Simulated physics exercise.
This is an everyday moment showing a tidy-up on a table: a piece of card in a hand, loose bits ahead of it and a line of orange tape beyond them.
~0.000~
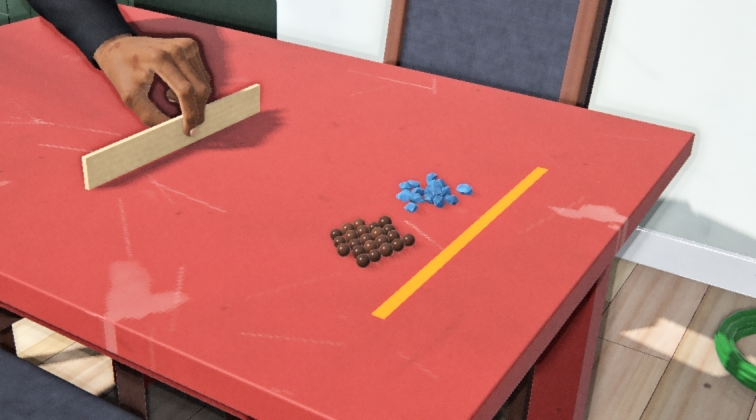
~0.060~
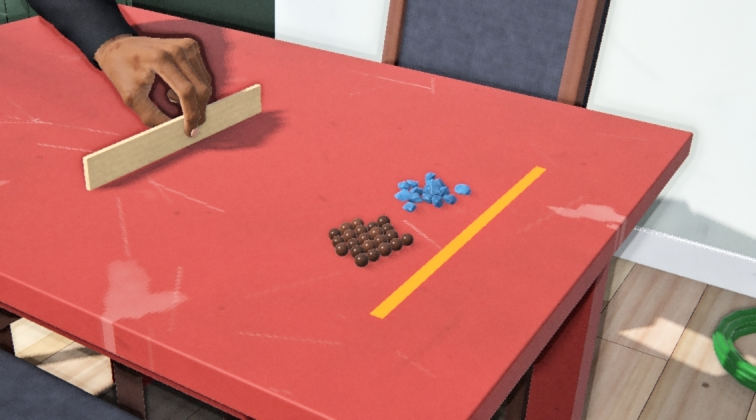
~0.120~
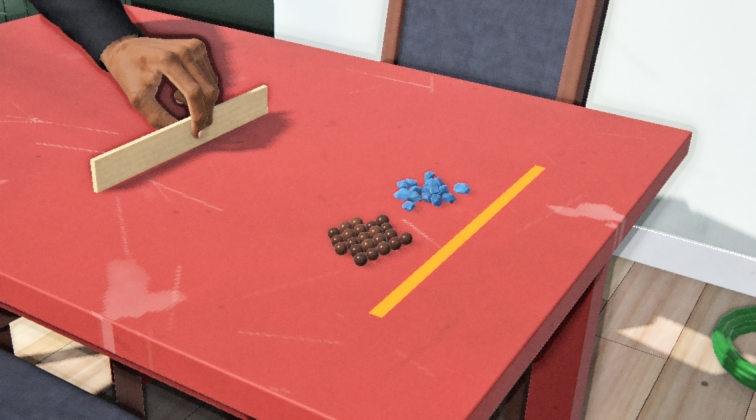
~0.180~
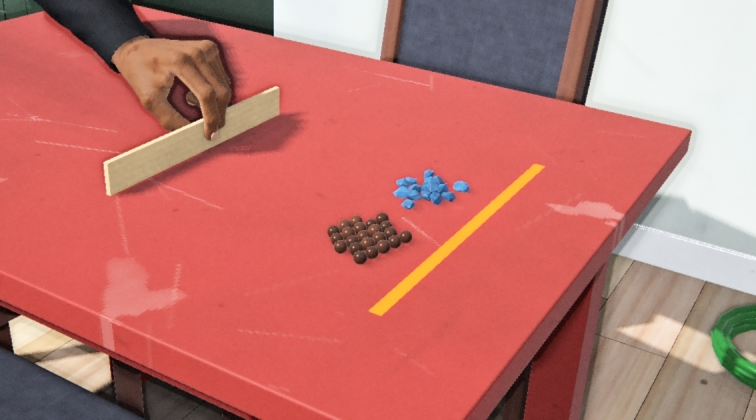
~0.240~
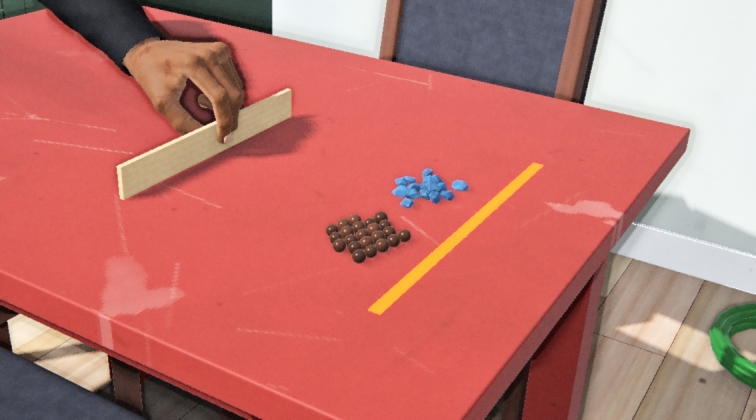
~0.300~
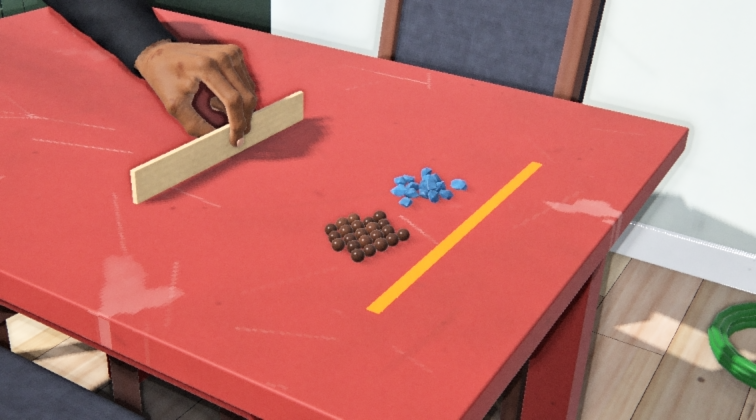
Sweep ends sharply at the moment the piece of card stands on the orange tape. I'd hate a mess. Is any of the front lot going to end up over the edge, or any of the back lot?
Front lot: You will lose some. Back lot: You will lose none.
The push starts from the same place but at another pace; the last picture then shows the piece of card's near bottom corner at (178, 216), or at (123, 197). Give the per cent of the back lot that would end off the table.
First pace 0 %, second pace 0 %.
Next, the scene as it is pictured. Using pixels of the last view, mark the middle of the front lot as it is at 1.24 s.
Roughly pixel (465, 263).
After 0.76 s, piece of card still moving, near (347, 161); front lot all on the table, its front near (403, 235); back lot all on the table, its front near (459, 185).
After 1.24 s, piece of card stopped at the orange tape; front lot all on the table, its front near (503, 260); back lot all on the table, its front near (548, 213).
After 1.52 s, piece of card stopped at the orange tape; front lot all on the table, its front near (577, 280); back lot all on the table, its front near (549, 214).
In the end (2.2 s), piece of card stopped at the orange tape; front lot the whole lot over the edge; back lot all on the table, its front near (549, 214).
